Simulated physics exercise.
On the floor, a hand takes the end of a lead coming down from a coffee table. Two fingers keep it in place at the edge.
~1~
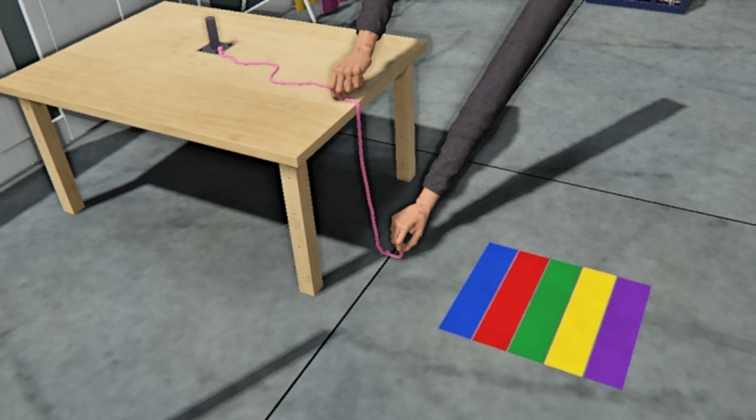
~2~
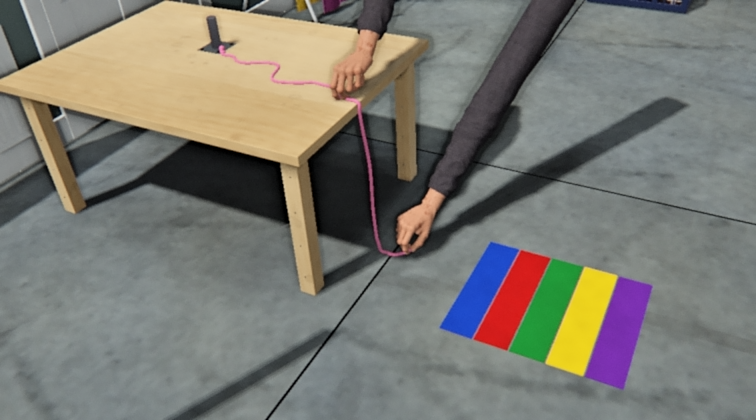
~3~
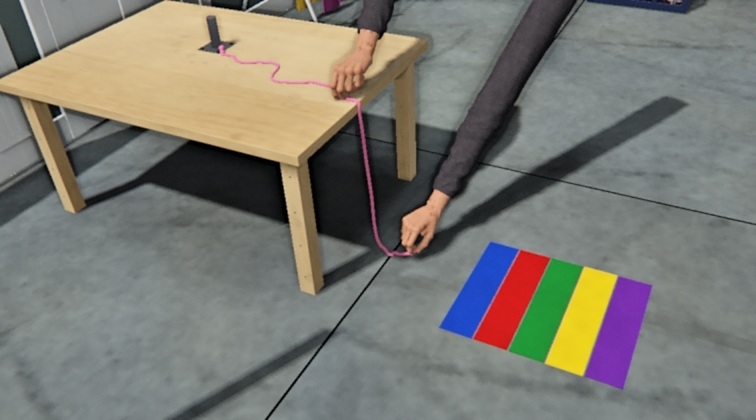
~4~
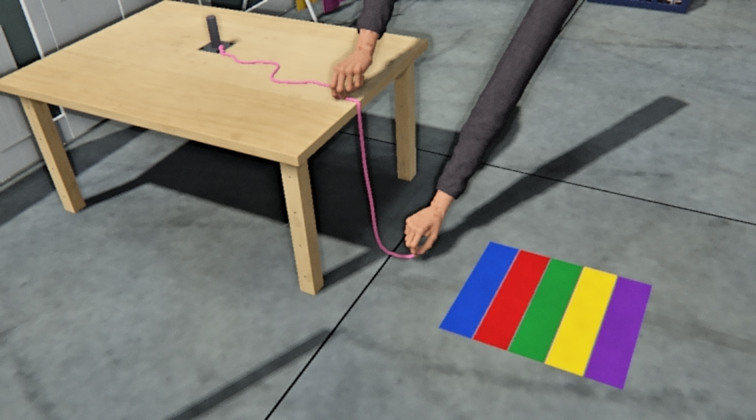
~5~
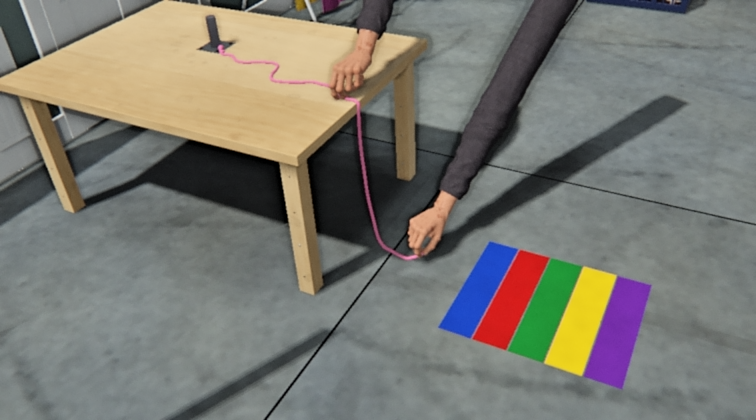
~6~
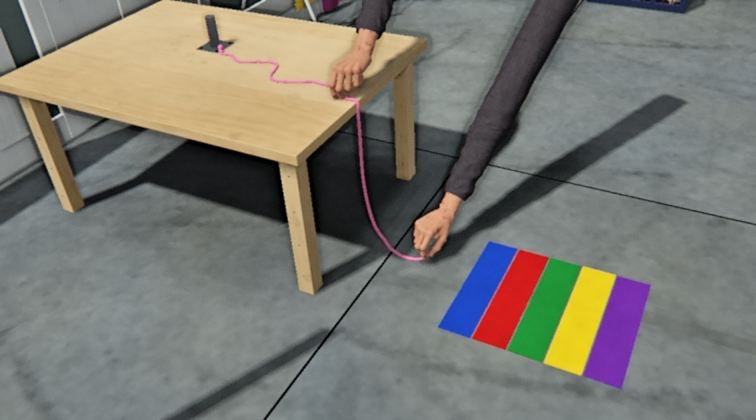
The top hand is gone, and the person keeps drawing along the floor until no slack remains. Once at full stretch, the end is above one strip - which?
The end stops over the green strip.
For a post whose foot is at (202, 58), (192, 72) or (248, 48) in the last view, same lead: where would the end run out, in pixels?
Places per try: (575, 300); (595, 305); (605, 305).
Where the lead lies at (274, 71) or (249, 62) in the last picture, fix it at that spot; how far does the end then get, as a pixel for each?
Roughly (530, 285) and (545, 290).
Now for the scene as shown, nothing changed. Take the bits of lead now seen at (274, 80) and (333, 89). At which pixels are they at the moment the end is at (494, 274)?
First mark (306, 81), second mark (359, 101).
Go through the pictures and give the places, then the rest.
The first picture shows end (404, 249); blue (464, 316); red (498, 327); green (534, 338); yellow (570, 350); purple (609, 363).
The second picture shows end (410, 250); lead through (230, 56) (279, 67) (312, 83) (359, 109) (371, 176) (376, 234).
The third picture shows end (415, 252).
The fourth picture shows end (419, 253); lead through (230, 55) (279, 67) (312, 82) (359, 109) (366, 175) (376, 234).
The fifth picture shows end (422, 254).
The sixth picture shows end (428, 255); lead through (229, 55) (278, 66) (311, 82) (358, 108) (362, 174) (380, 234).
Early on, end near (494, 274); over blue.
Midway, end near (534, 286); over green.
At the end of the slack, end near (559, 293); over green. It gets as far as the green strip.
